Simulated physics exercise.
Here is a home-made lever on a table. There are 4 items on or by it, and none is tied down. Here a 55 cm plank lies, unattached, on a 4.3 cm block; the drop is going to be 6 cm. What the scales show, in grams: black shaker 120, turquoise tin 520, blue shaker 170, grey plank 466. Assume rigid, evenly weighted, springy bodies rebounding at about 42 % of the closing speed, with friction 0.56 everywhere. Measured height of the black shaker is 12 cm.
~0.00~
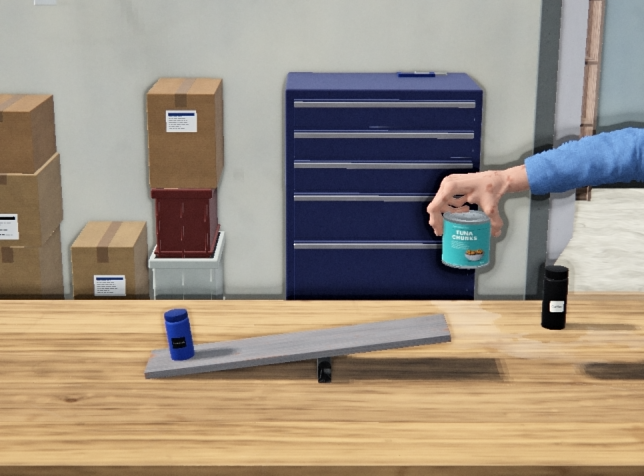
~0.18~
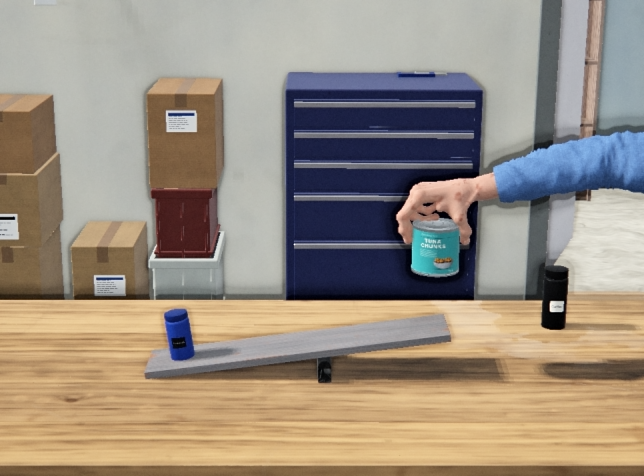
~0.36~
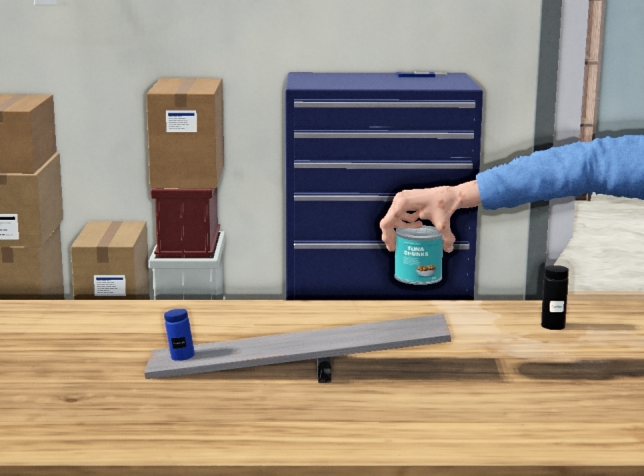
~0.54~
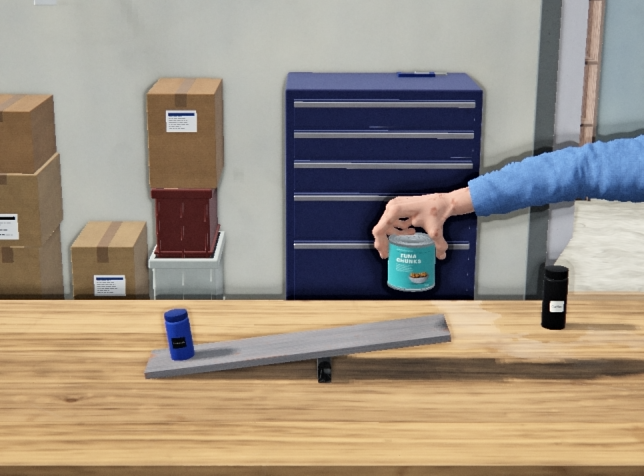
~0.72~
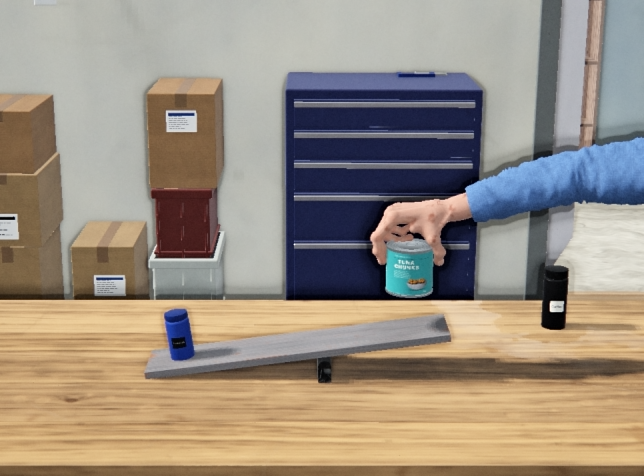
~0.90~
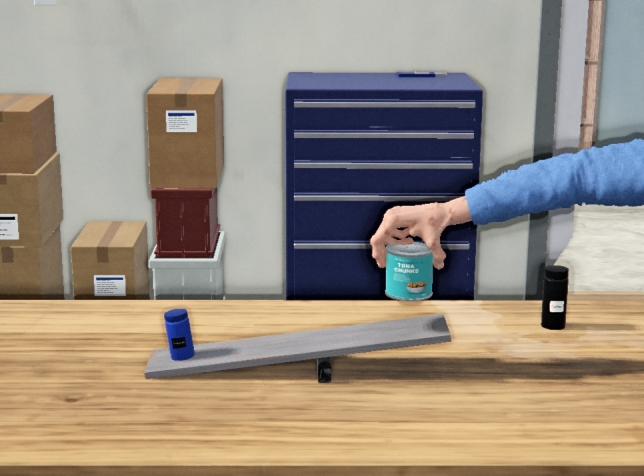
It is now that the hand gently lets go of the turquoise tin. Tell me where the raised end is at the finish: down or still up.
The raised end is down.
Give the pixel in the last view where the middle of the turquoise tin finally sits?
Around (419, 334).
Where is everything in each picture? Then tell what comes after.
In the first frame, 12 cm from its drop point; turquoise tin (467, 239); black shaker (555, 297).
In the second frame, 6 cm from its drop point; turquoise tin (435, 247); grey plank (297, 346).
In the third frame, 3 cm from its drop point; turquoise tin (419, 254); blue shaker (179, 334).
In the fourth frame, 2 cm from its drop point; turquoise tin (412, 261); black shaker (555, 297).
In the fifth frame, 1 cm from its drop point; turquoise tin (410, 268); grey plank (297, 346).
The sixth frame shows held still over the plank; turquoise tin (410, 271); blue shaker (179, 334).
After 1.20 s, plank at 7°, tipped the other way; turquoise tin 12° off upright near (402, 320); blue shaker 15° off upright.
After 1.30 s, plank at 11°, tipped the other way; turquoise tin 11° off upright near (415, 333); blue shaker 26° off upright.
After 1.70 s, plank at 11°, tipped the other way; turquoise tin 11° off upright near (418, 334); blue shaker on its side.
In the end (4.0 s), plank at 11°, tipped the other way; toppled on the table or plank, blue shaker; not toppled but over 4 cm from the start, turquoise tin; the other 2 under 4 cm from the start. At the end, from the last picture's camera, turquoise tin near (419, 334). The plank swings over.
